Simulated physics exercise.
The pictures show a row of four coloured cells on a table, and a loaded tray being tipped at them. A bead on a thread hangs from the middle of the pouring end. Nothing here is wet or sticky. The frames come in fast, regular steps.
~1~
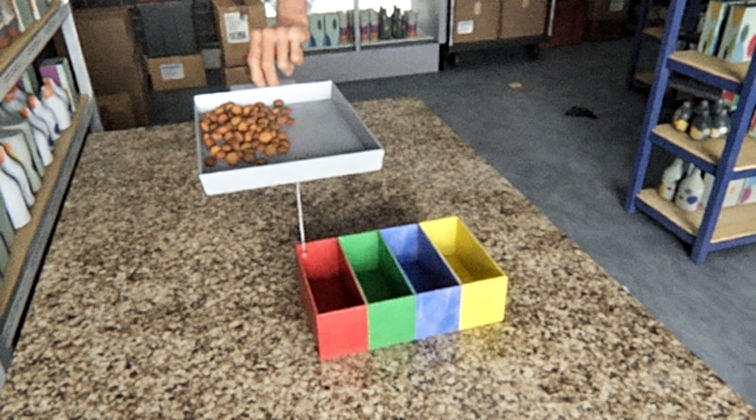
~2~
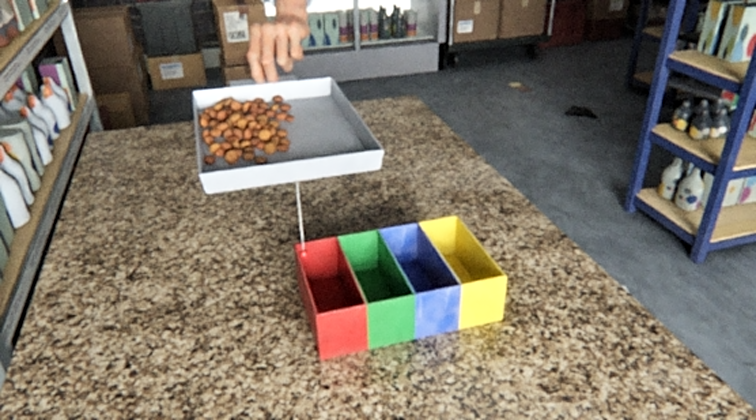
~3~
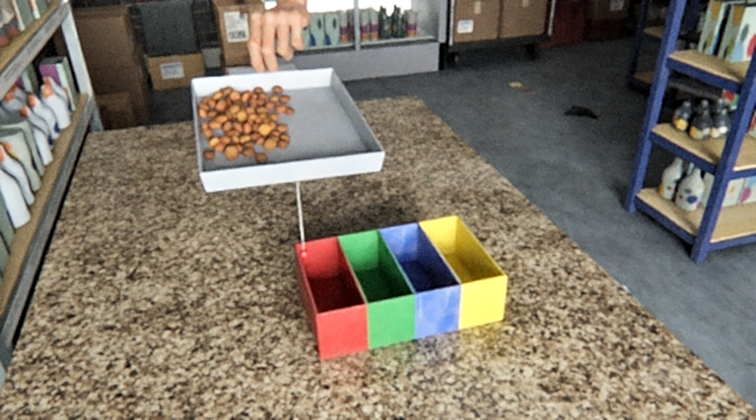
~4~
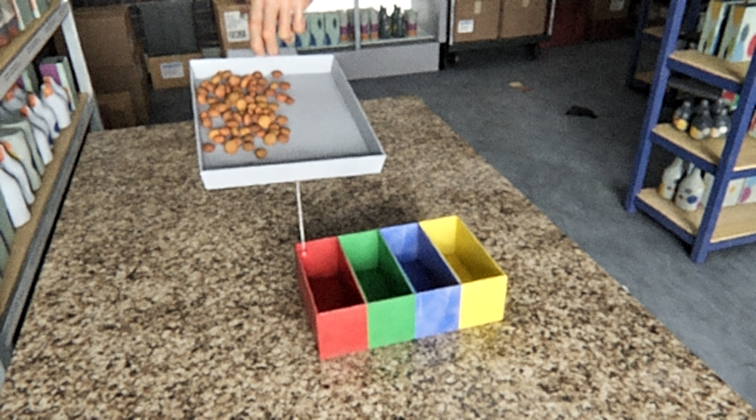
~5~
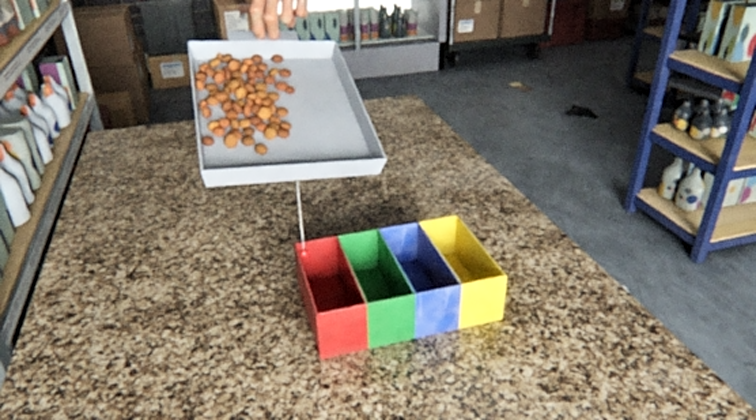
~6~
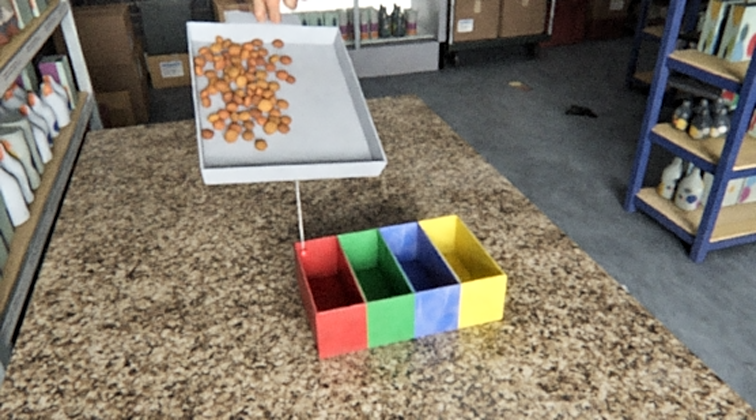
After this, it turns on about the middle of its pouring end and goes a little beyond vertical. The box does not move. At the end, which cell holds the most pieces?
The green cell gets the most.
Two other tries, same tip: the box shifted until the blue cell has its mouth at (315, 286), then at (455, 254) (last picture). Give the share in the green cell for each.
The first gives 0 %, the second 20 %.
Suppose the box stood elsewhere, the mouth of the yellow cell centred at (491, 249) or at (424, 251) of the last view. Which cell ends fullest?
One: The cell in red. Two: That blue cell.
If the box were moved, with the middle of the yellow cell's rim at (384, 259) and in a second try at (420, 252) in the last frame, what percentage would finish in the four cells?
In turn 90 and 90 in a hundred.
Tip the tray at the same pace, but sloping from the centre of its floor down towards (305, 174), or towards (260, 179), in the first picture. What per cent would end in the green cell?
The first gives 20 %, the second 0 %.
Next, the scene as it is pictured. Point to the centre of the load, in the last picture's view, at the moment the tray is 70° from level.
Close to (328, 169).
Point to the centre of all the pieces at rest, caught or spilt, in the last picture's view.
Roughly at (371, 315).
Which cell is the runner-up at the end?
The runner-up: Red.
Soon, tray tipped steeply; most on the tray; a small part falling or outside the box.
A while on, tray tipped past a quarter turn; about a quarter on the tray; about a quarter in the green cell; about a quarter in the red cell; a small part in the blue cell; about a quarter falling or outside the box.
Towards the end, tray tipped past a quarter turn; about half in the green cell; about a quarter in the red cell; a small part in the blue cell; a small part falling or outside the box.
Finally, tray tipped past a quarter turn; about half in the green cell; about a quarter in the red cell; a small part in the blue cell; none in the yellow cell; a small part outside the box.
